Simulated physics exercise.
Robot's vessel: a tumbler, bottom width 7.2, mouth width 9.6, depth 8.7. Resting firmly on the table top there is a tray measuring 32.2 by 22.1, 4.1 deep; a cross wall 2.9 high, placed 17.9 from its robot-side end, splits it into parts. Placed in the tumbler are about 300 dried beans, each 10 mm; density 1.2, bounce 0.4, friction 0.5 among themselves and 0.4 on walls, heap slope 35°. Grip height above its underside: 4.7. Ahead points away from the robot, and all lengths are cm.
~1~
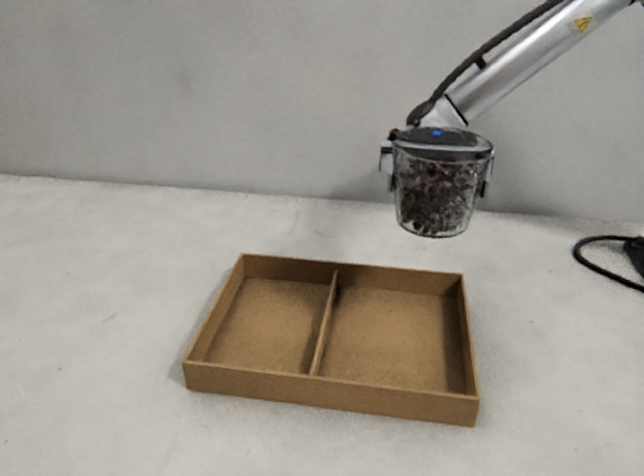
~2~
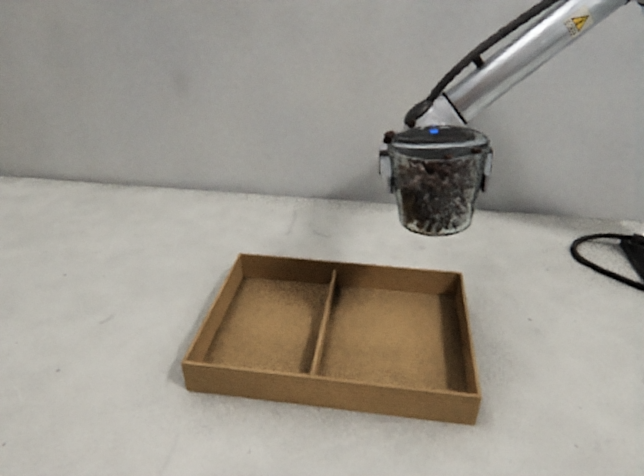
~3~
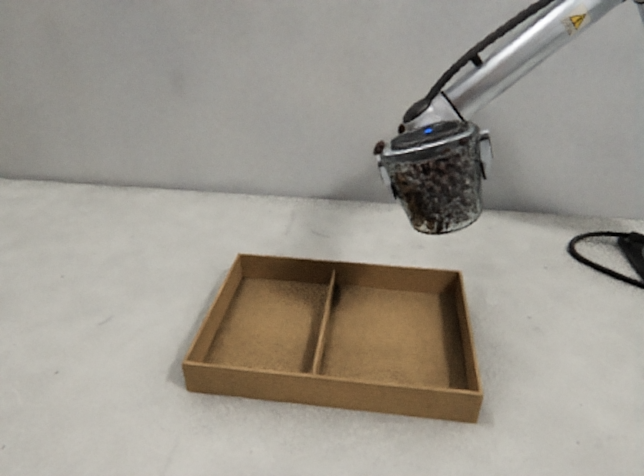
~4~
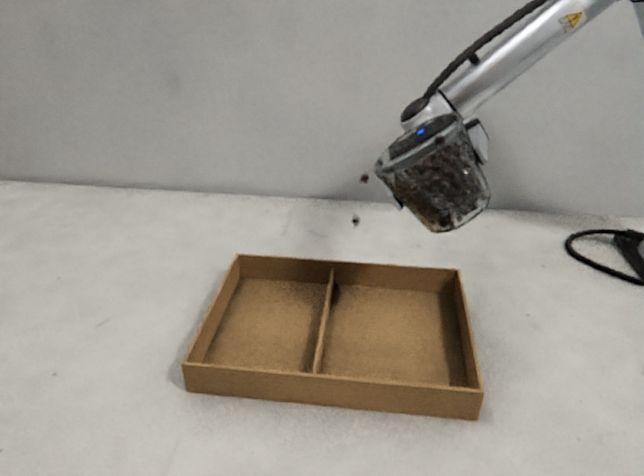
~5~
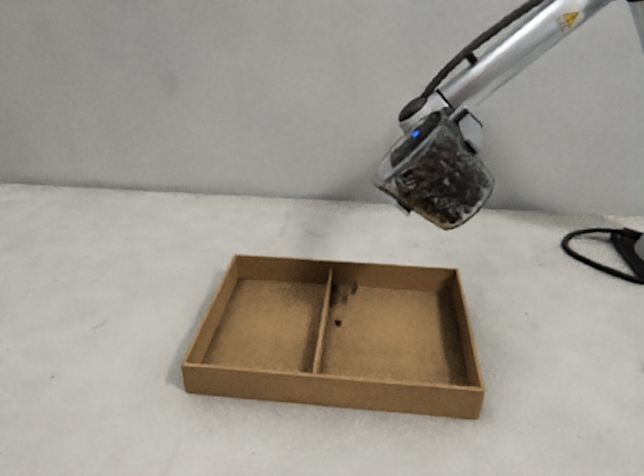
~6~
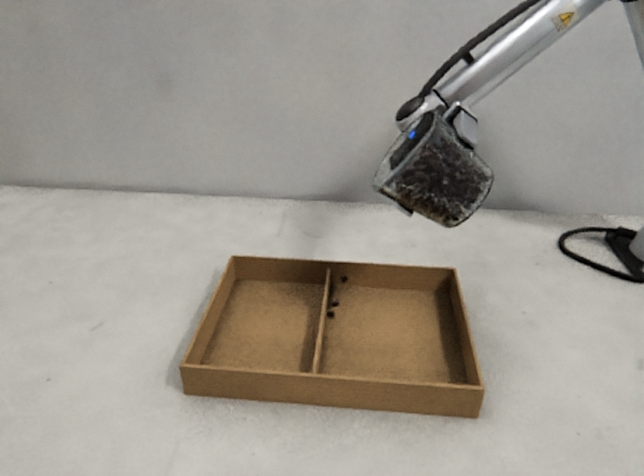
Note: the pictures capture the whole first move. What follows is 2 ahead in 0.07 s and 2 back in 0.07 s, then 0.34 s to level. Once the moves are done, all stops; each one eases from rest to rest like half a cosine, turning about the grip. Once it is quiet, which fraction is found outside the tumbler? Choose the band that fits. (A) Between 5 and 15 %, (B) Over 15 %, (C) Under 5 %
Option A: Between 5 and 15 %.
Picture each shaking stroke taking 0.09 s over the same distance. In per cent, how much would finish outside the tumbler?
Roughly 0 percent then.
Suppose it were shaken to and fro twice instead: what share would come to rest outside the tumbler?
About 15 per cent in that case.
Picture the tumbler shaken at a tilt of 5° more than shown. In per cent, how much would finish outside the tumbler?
About 10 %.
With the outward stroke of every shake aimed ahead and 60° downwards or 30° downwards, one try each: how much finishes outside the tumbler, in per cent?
It comes to around 0 per cent on the first try and around 0 per cent on the second.
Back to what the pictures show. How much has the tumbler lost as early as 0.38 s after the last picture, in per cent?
About 10 in a hundred parts are out by then.
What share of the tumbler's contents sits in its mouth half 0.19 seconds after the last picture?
About 45 per cent.
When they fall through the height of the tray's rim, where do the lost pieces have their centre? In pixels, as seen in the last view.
Centre: About (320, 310).
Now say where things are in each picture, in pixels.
In the first picture, tumbler middle at (436, 185), level; upper third of the load around (437, 177), from x 395 to 480, top at y 125; 296 in the tumbler.
In the second picture, tumbler middle at (436, 183), tilted 5° forward; upper third of the load around (440, 176), from x 390 to 475, top at y 125.
In the third picture, tumbler middle at (437, 181), tilted 19° forward; upper third of the load around (446, 173), from x 380 to 475, top at y 130.
In the fourth picture, tumbler middle at (438, 179), tilted 36° forward; upper third of the load around (451, 169), from x 355 to 480, top at y 140; 293 in the tumbler, 3 in flight or on a rim.
In the fifth picture, tumbler middle at (438, 177), tilted 50° forward; upper third of the load around (452, 166), from x 340 to 485, top at y 140; 293 in the tumbler, 3 in the robot-side part.
In the sixth picture, tumbler middle at (437, 176), tilted 55° forward; upper third of the load around (451, 165), from x 330 to 485, top at y 140; 293 in the tumbler, 3 in the robot-side part.
Then, 0.19 s after the last picture, tilted 52° forward, highest piece 25 above the table; 284 in the tumbler, 3 in the robot-side part, 9 in flight or on a rim.
Then, 0.38 s after the last picture, tilted 10° forward, highest piece 27 above the table; 272 in the tumbler, 12 in the far-side part, 5 in the robot-side part, 7 in flight or on a rim.
Then, 0.68 s after the last picture, level, highest piece 27 above the table; 272 in the tumbler, 15 in the far-side part, 9 in the robot-side part.
Then, 1.73 s after the last picture, level, highest piece 27 above the table; 272 in the tumbler, 15 in the far-side part, 9 in the robot-side part.
Final count, 272 in the tumbler, 15 in the far-side part, 9 in the robot-side part. That is 8 % outside the tumbler.
